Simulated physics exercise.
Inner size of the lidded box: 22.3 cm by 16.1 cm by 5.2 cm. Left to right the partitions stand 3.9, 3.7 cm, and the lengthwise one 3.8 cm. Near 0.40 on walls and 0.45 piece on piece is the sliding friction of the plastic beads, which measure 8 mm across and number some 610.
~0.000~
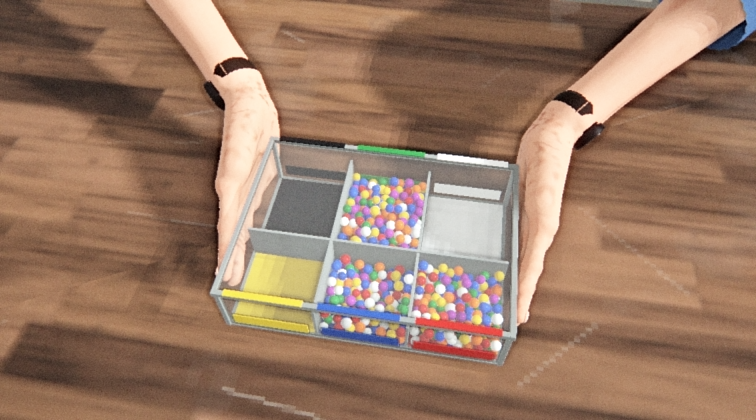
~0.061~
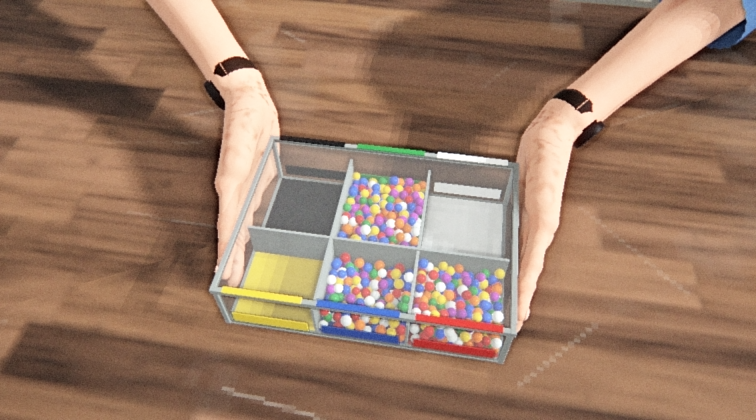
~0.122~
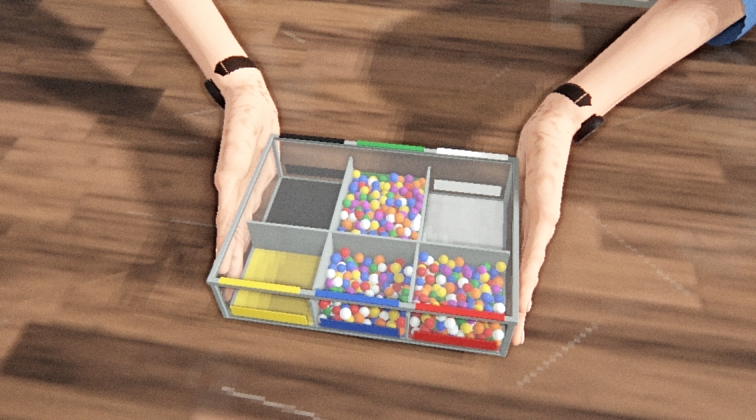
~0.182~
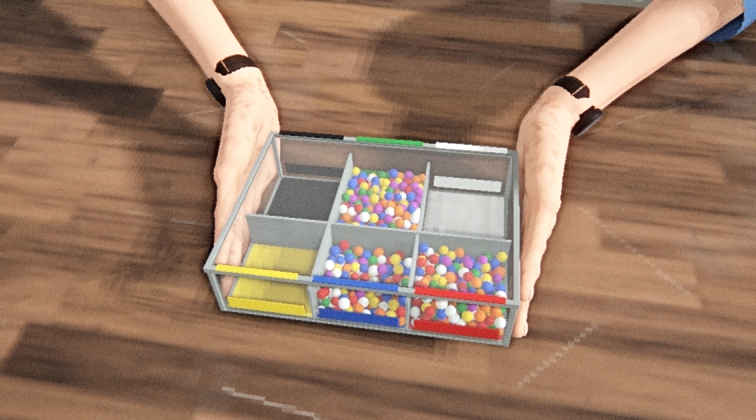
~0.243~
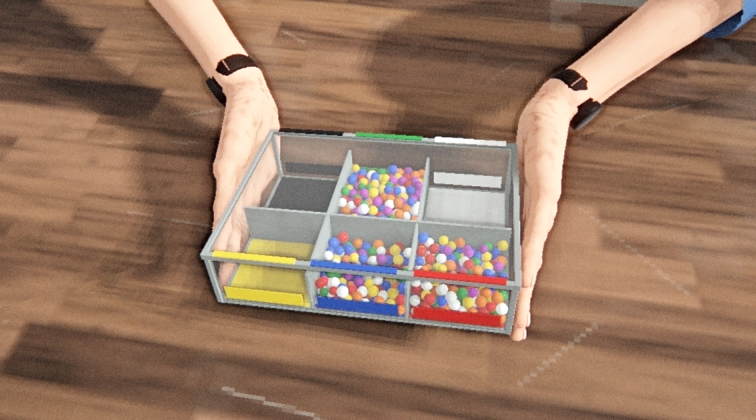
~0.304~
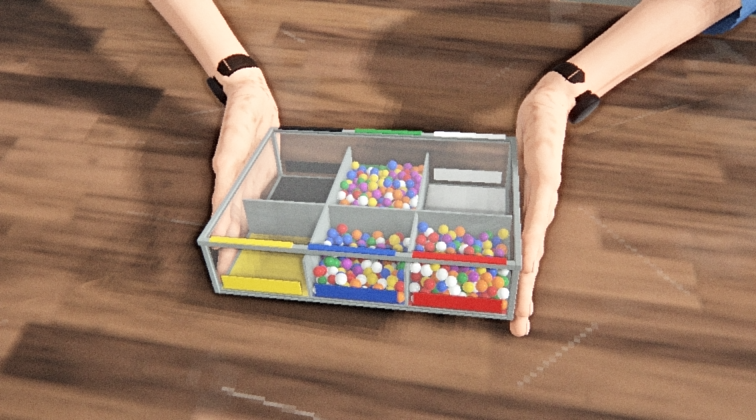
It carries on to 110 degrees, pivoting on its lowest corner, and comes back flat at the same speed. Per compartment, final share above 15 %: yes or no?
Red yes; blue no; green yes; yellow no; white no; black no.
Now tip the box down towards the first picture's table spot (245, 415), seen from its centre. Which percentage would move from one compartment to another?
Something like 15 per cent of the pieces.
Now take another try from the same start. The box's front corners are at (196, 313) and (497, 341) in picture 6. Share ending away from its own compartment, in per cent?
About 15 per cent.
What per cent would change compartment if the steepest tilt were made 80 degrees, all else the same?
10 percent.
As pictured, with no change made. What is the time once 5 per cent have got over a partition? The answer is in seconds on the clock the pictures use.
1.40 s, roughly.
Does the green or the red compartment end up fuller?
The larger amount is in the green one.
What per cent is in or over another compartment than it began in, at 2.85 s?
Share: Approx. 20 %.
Then, at 1.83 s, tilt 110 degrees; red 25 %, blue 15 %, green 50 %, white 5 %, black 5 %.
Then, at 2.85 s, tilt 50 degrees; red 25 %, blue 10 %, green 50 %, white 5 %, black 10 %.
After 3.85 s, tilt 0 degrees; red 25 %, blue 10 %, green 50 %, white 5 %, black 10 %.
By 4.5 s all is still; red 25 %, blue 10 %, green 50 %, yellow 0 %, white 5 %, black 10 %.
